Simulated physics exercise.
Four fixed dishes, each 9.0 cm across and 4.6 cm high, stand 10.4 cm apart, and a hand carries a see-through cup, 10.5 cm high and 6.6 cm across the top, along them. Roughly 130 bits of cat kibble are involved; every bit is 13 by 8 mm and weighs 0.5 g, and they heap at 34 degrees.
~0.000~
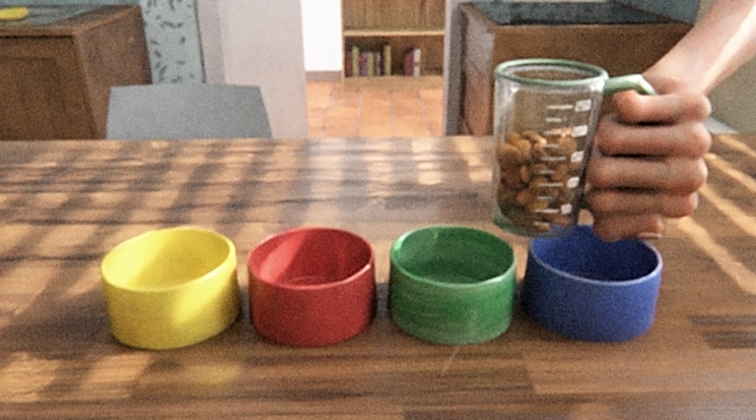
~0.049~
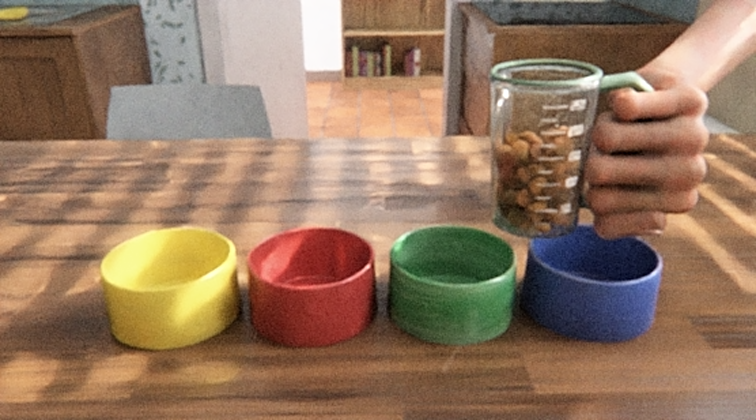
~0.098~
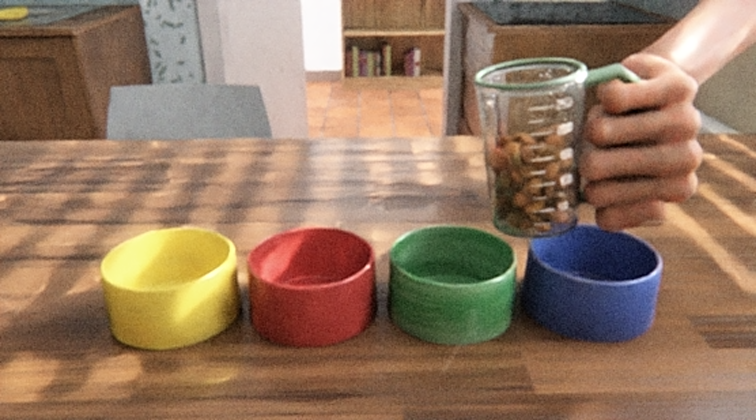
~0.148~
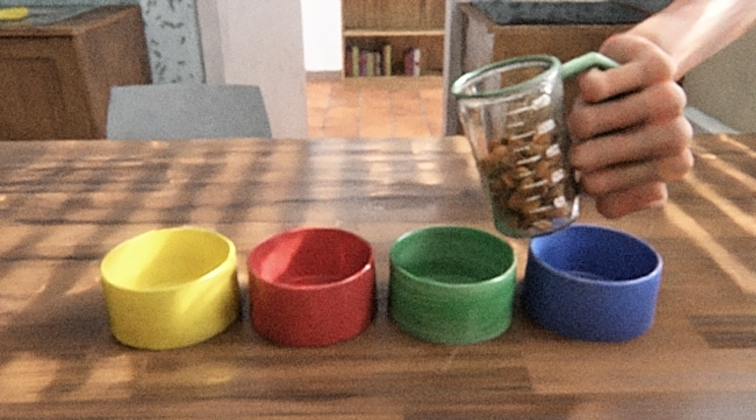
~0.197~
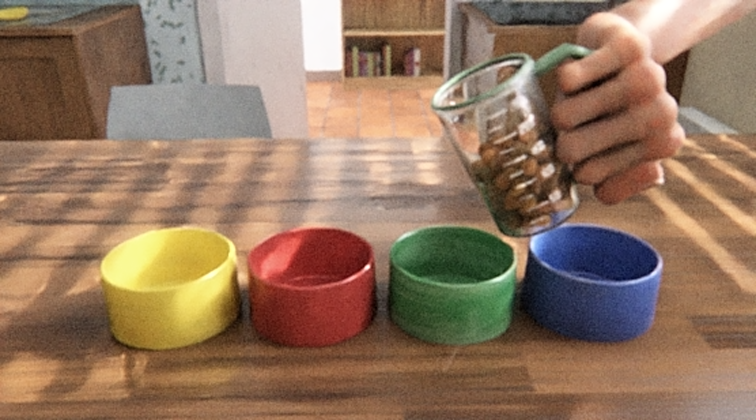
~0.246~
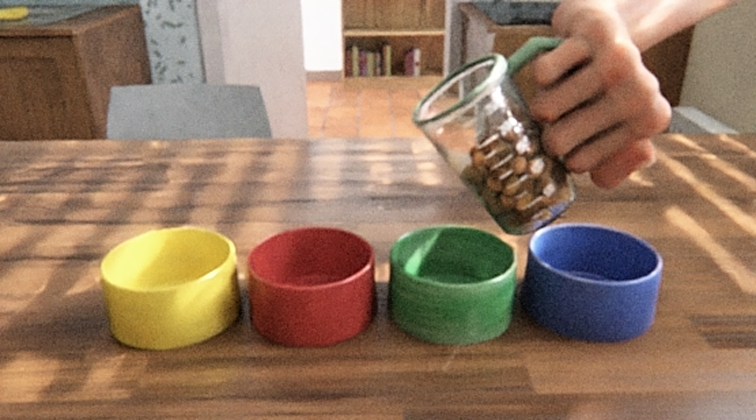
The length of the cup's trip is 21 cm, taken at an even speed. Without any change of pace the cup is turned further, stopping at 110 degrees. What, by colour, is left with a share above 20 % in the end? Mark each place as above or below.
Marks: Red above, blue below, green below, yellow above, counter below.
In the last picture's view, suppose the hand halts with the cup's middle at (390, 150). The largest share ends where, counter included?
Red.
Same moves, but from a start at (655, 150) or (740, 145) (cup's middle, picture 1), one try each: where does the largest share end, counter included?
The winner: Red; green.
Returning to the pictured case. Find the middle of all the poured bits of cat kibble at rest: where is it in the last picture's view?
Around (203, 297).
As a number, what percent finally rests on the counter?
10 per cent.
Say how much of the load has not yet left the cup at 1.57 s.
Roughly 25 per cent of the load.
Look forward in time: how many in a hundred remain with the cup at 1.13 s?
50 %.
After 0.77 s, tilt 110 degrees; cup holds 90 %, red 10 %.
After 1.13 s, tilt 110 degrees; cup holds 50 %, red 30 %, yellow 10 %.
Then, at 1.57 s, tilt 110 degrees; cup holds 25 %, red 30 %, yellow 35 %.
At rest (2.6 s), red 30 %, blue 0 %, green 0 %, yellow 50 %, counter 10 %, cup 5 %.
